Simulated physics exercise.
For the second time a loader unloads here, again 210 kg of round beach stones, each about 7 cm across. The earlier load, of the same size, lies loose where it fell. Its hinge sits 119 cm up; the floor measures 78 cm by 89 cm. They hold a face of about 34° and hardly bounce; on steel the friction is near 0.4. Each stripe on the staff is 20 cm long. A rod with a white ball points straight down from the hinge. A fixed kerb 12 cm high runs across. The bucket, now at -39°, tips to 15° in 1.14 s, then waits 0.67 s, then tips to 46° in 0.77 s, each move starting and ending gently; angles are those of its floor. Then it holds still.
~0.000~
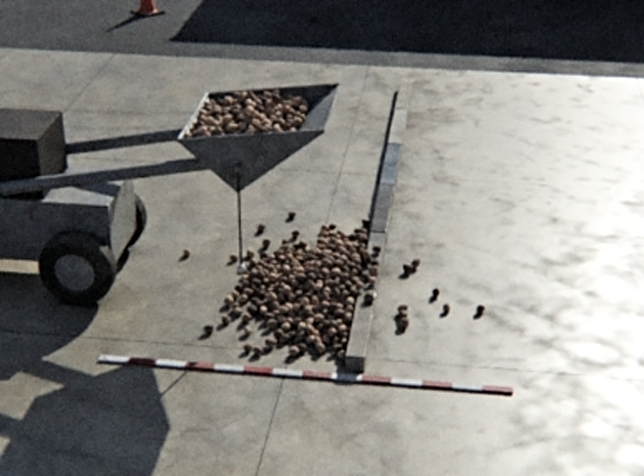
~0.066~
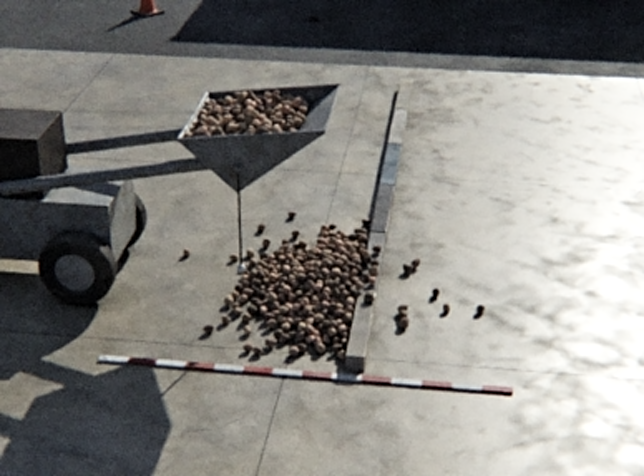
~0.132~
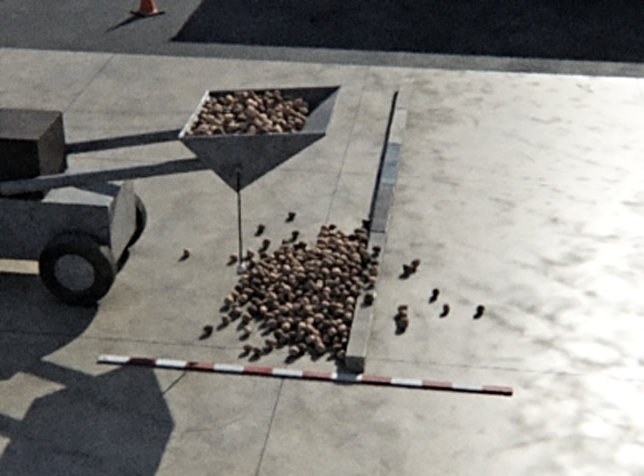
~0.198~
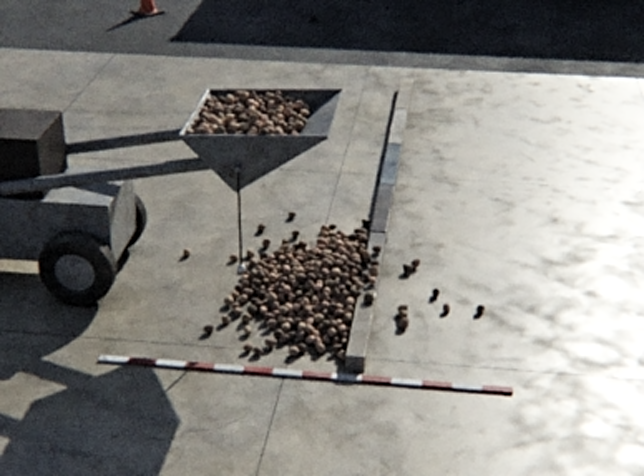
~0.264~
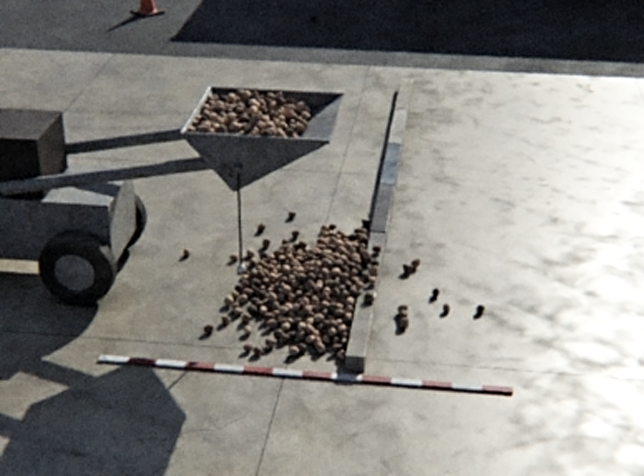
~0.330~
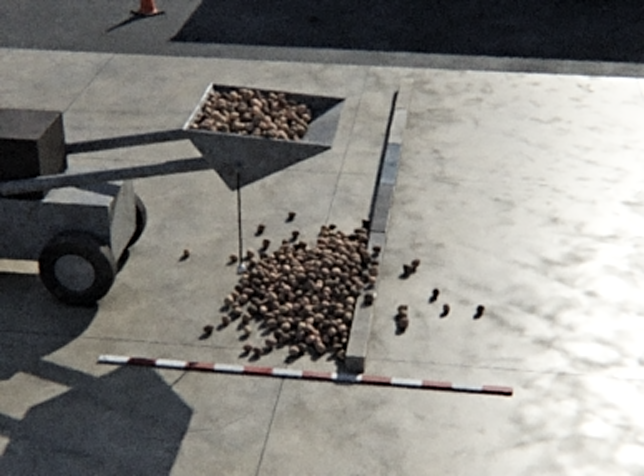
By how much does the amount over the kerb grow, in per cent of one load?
About 51 per cent.
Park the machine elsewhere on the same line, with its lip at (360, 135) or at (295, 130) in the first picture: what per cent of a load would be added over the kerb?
About 80 and 20 per cent.
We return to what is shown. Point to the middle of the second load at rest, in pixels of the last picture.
Their middle is at about (382, 283).
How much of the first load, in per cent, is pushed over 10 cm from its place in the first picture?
About 0 per cent.
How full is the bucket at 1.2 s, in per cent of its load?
It holds some 95 per cent.
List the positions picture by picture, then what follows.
The first picture shows lip at (325, 131), floor tilted -39°, highest stones at (253, 102). The earlier load is highest near (325, 267), 20 cm above ground level, 98 % on this side of the kerb, 2 % over the kerb.
In the second picture, the bucket is at -38°, its lip at (325, 132); the top of the load is at (250, 101); the stones move at 0.0 m/s on average.
In the third picture, the bucket is at -37°, its lip at (326, 134); the top of the load is at (251, 101); the stones move at 0.1 m/s on average.
The fourth picture shows lip at (328, 137), floor tilted -35°, highest stones at (252, 101); the stones move at 0.1 m/s on average.
In the fifth picture, the bucket is at -32°, its lip at (329, 142); the top of the load is at (254, 101); the stones move at 0.1 m/s on average.
The sixth picture shows lip at (331, 148), floor tilted -28°, highest stones at (238, 99); the stones move at 0.2 m/s on average.
After 0.9 s the floor is at 7°; in per cent of one load, 100 in the bucket, 98 on this side of the kerb, 2 over the kerb; the foremost stones are at (424, 298).
After 1.2 s the floor is at 15°; in per cent of one load, 94 in the bucket, 104 on this side of the kerb, 2 over the kerb; the foremost stones are at (424, 298).
After 3.0 s the floor is at 46°; in per cent of one load, 0 in the bucket, 148 on this side of the kerb, 52 over the kerb; the foremost stones are at (538, 307).
After 5.4 s the floor is at 46°; in per cent of one load, 0 in the bucket, 147 on this side of the kerb, 53 over the kerb; the foremost stones are at (538, 307). Net gain over the kerb, 51.
